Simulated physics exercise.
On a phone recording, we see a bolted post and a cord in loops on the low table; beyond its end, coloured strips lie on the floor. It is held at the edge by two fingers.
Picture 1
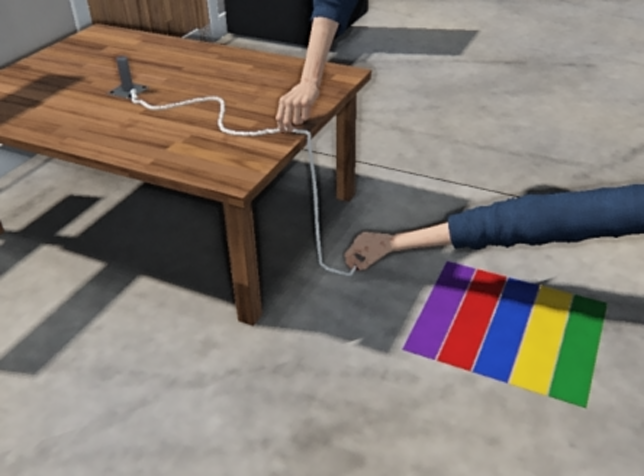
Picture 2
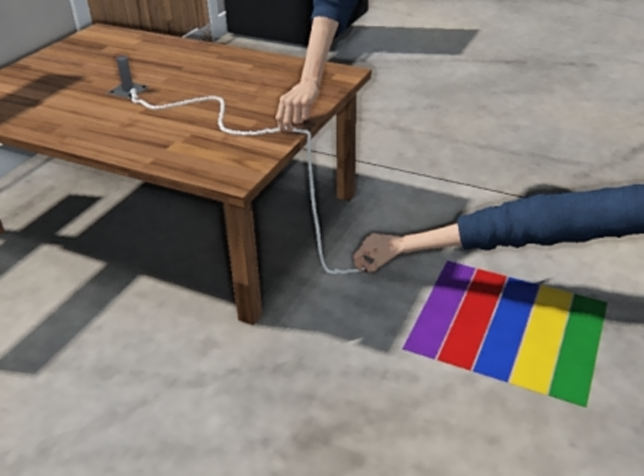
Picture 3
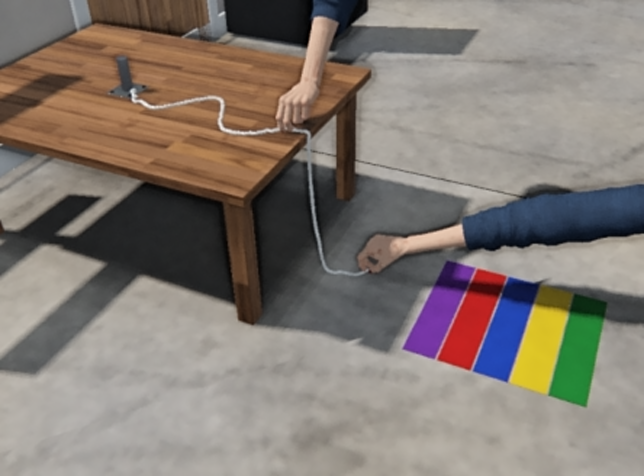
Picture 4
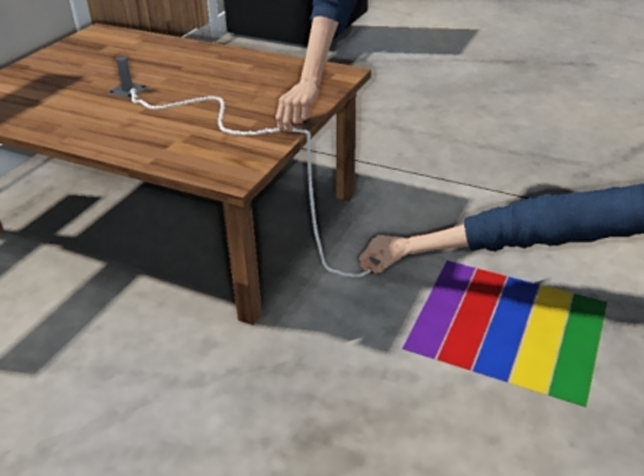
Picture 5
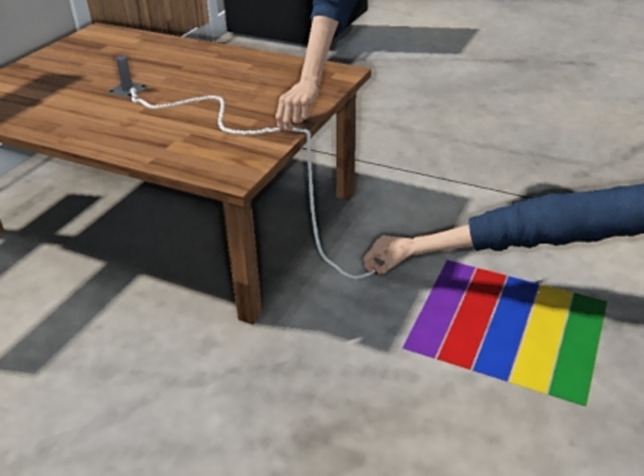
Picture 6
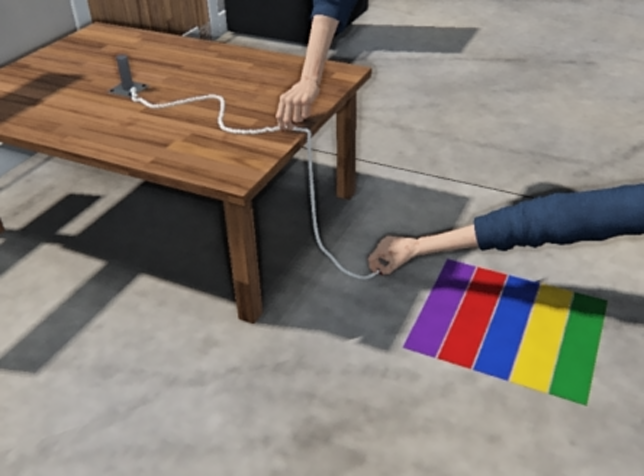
At the start, a white cord runs across a wooden table, pinched at the edge by one hand, while another hand holds its lower end near the floor. The lower hand then shifts slightly right, drawing the end a little nearer the purple strip, while the cord on the table stays still.
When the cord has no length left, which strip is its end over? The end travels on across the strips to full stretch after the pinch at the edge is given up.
The yellow strip.
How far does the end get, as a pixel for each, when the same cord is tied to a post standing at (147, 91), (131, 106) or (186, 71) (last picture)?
Approximate pixels in order: (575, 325), (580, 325), (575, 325).
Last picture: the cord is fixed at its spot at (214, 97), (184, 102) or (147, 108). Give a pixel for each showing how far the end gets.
Roughly (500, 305), (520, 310) and (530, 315).
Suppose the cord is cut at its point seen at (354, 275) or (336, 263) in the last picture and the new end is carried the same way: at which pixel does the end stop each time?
Taking them in turn, near (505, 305) and near (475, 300).
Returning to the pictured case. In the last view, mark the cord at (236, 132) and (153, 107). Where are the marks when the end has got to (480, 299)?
They end up close to (309, 134) and (180, 99).
A little later, end near (479, 299); over red.
Next, end near (522, 311); over blue.
When it is tight, end near (548, 318); over yellow. It gets as far as the yellow strip.
